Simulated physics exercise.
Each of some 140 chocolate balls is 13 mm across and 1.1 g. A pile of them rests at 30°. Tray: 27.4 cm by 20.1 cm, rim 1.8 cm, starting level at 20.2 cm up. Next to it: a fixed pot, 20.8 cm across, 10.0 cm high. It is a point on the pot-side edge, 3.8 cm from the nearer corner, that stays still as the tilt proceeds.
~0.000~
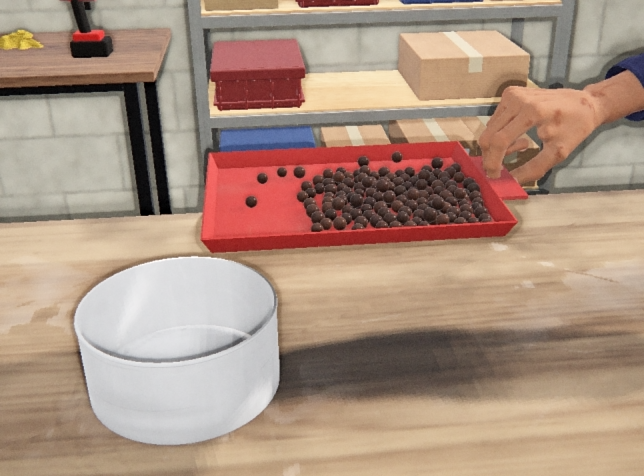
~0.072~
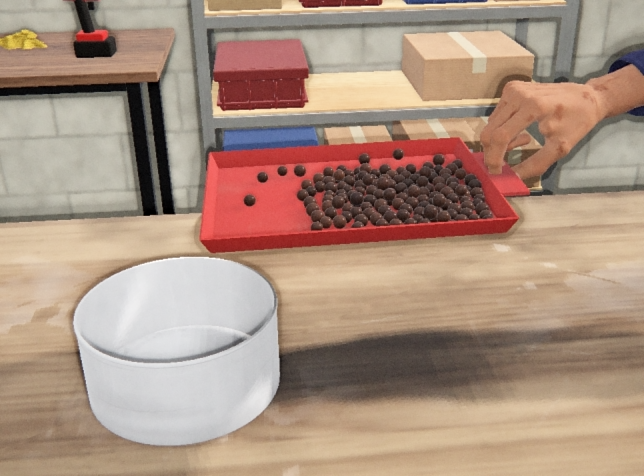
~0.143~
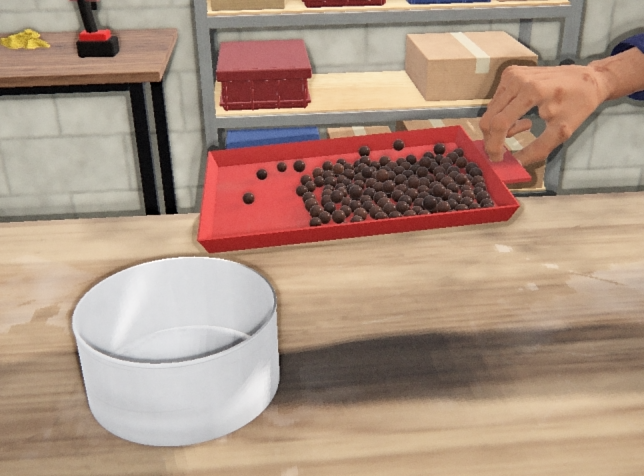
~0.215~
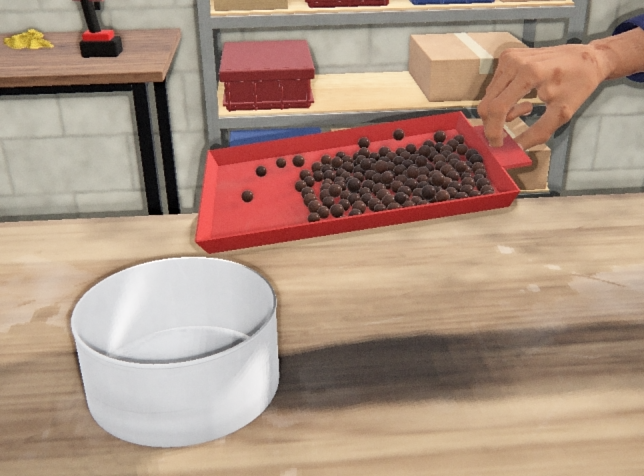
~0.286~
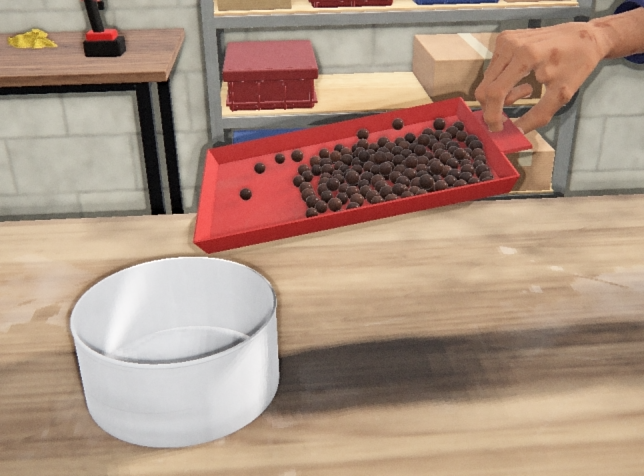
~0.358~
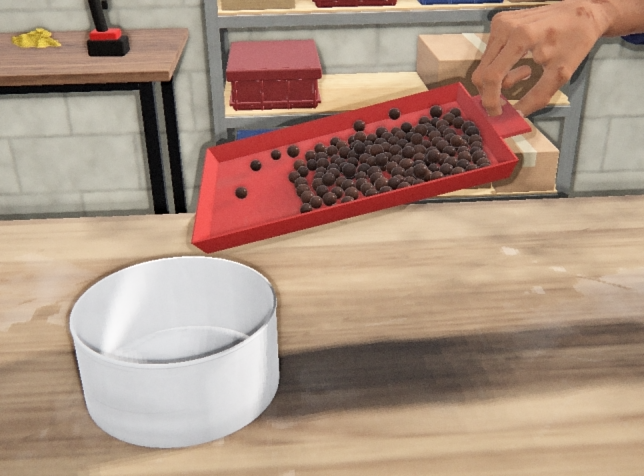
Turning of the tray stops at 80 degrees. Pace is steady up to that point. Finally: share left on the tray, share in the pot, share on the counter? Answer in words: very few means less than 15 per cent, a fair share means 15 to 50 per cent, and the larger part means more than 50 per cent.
Tray: Very few. Pot: The larger part. Counter: Very few.
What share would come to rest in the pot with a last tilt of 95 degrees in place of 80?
95 per cent.
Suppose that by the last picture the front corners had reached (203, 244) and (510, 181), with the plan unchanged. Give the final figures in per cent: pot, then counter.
Per cent by place - pot 40, counter 60.
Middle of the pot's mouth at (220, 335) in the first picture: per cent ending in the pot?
Roughly 80 percent would end up there.
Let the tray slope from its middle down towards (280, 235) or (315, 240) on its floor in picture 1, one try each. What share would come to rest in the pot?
About 40 and 10 per cent.
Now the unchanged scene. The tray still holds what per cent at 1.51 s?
Some 65 per cent of the load.
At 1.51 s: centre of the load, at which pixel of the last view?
At that time the load is centred around (194, 206).
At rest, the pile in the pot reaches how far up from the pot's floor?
Roughly 2.5 centimetres.
Then, at 1.05 s, tilt 45 degrees; the tray holds 85 %, the pot 10 %.
After 1.51 s, tilt 66 degrees; the tray holds 65 %, the pot 20 %.
After 2.04 s, tilt 80 degrees; the tray holds 0 %, the pot 90 %.
At rest (2.8 s), tray 0 %, pot 95 %, counter 5 %.
